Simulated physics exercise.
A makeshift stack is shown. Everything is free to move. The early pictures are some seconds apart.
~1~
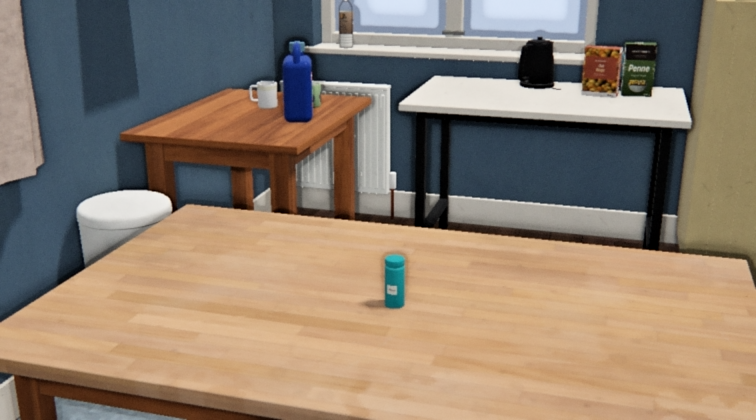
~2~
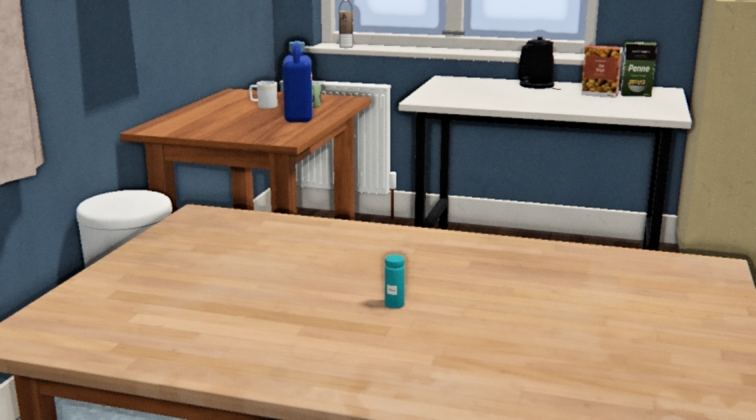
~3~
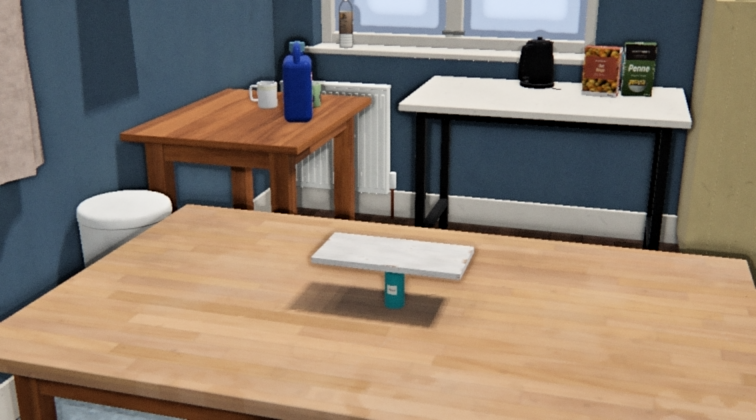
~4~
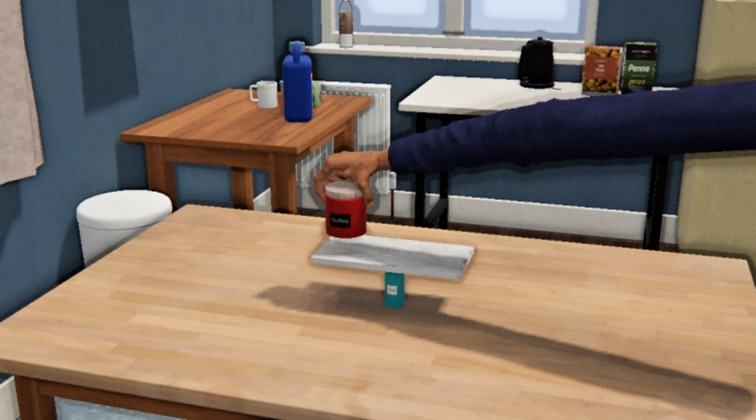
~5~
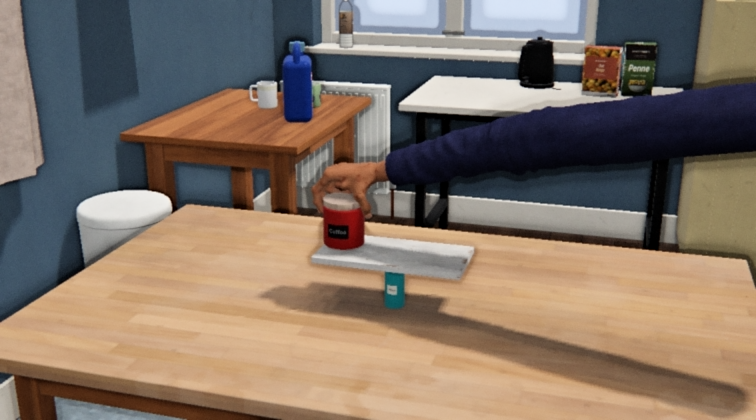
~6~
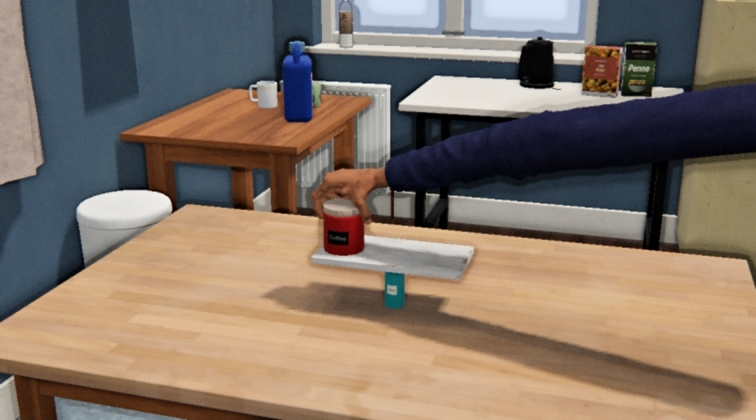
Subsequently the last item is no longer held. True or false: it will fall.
True.
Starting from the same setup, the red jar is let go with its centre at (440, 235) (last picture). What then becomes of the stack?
Outcome: Collapse.
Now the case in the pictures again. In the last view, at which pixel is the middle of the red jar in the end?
Somewhere around (318, 270) in the last picture.
Then, 0.30 s on from there, red jar now fallen; white board turned 47° from how it was put.
Then, 0.40 s on from there, white board turned 53° from how it was put.
Then, 0.60 s on from there, white board turned 42° from how it was put.
In the end, fallen, red jar; toppled in the stack, white board; turquoise shaker unmoved. At the end, from the last picture's camera, red jar near (318, 270). The stack comes apart.
